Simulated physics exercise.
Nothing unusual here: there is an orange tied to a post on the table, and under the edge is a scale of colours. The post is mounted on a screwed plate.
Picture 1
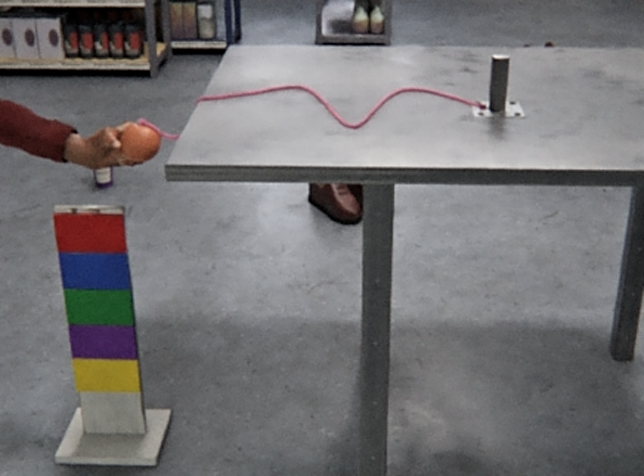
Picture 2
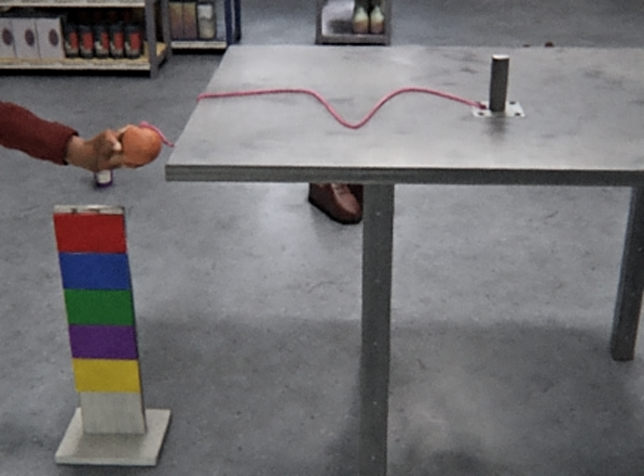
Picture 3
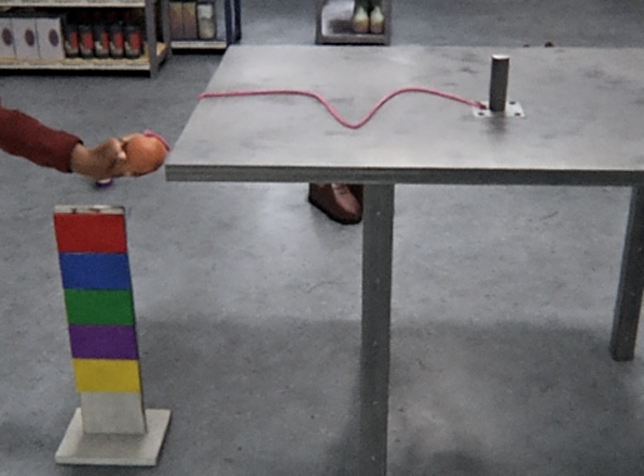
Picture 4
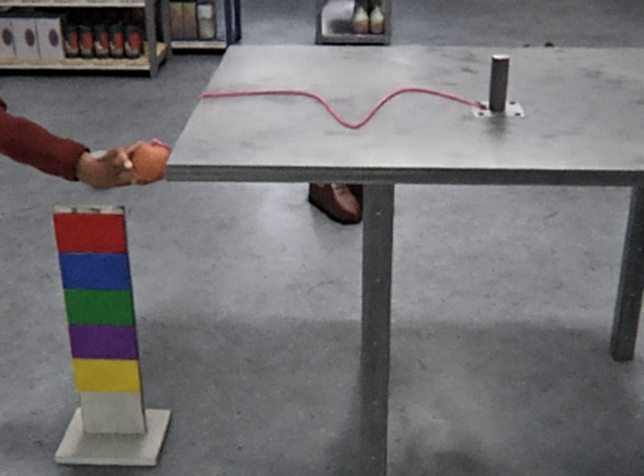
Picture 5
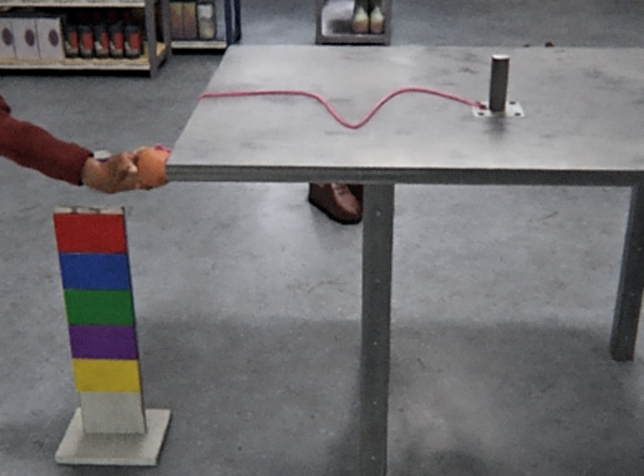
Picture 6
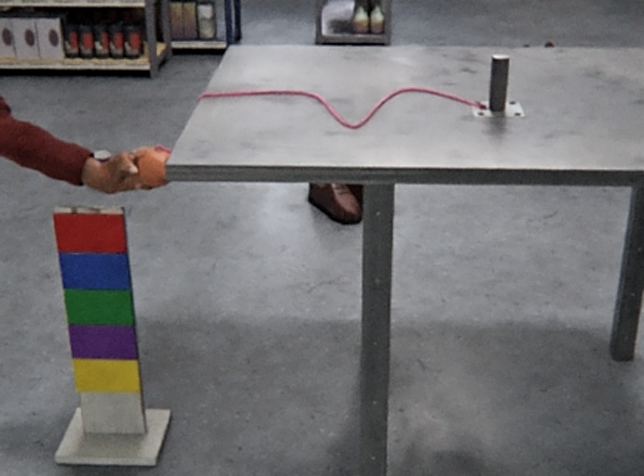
A hand holding an orange ball-like object moves it slightly right and down to the corner of a gray table, above a striped color scale, then stays nearly still, while a wavy pink cord lies across the tabletop to a post.
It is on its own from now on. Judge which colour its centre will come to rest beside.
Its centre comes to rest beside yellow.
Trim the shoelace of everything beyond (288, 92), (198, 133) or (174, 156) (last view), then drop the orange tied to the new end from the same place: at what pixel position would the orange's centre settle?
Close to (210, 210) first, close to (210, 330) next, and close to (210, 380) last.
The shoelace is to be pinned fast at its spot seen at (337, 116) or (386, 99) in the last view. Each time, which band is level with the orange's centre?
Try one: Blue. Try two: Purple.
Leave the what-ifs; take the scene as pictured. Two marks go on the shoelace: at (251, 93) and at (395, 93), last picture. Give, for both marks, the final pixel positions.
Around (206, 230), then around (363, 107).
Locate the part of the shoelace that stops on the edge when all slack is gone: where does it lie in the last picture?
The point sits close to (334, 114).
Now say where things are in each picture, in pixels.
Orange (141, 143); red (89, 234); blue (94, 272); green (98, 308); purple (102, 343); yellow (106, 376), in the first frame.
Orange (142, 146); shoelace through (448, 96) (381, 103) (340, 120) (309, 92) (207, 96), in the second frame.
Orange (146, 154), in the third frame.
Orange (153, 163); shoelace through (448, 96) (381, 103) (340, 120) (302, 93) (202, 101), in the fourth frame.
Orange (157, 167), in the fifth frame.
Orange (157, 168); shoelace through (448, 96) (381, 103) (340, 120) (302, 93) (202, 101), in the sixth frame.
A little later, orange near (204, 335); level with purple.
Next, orange near (228, 378); level with yellow.
When it is over, orange near (218, 382); level with yellow. Its centre hangs level with the yellow band.
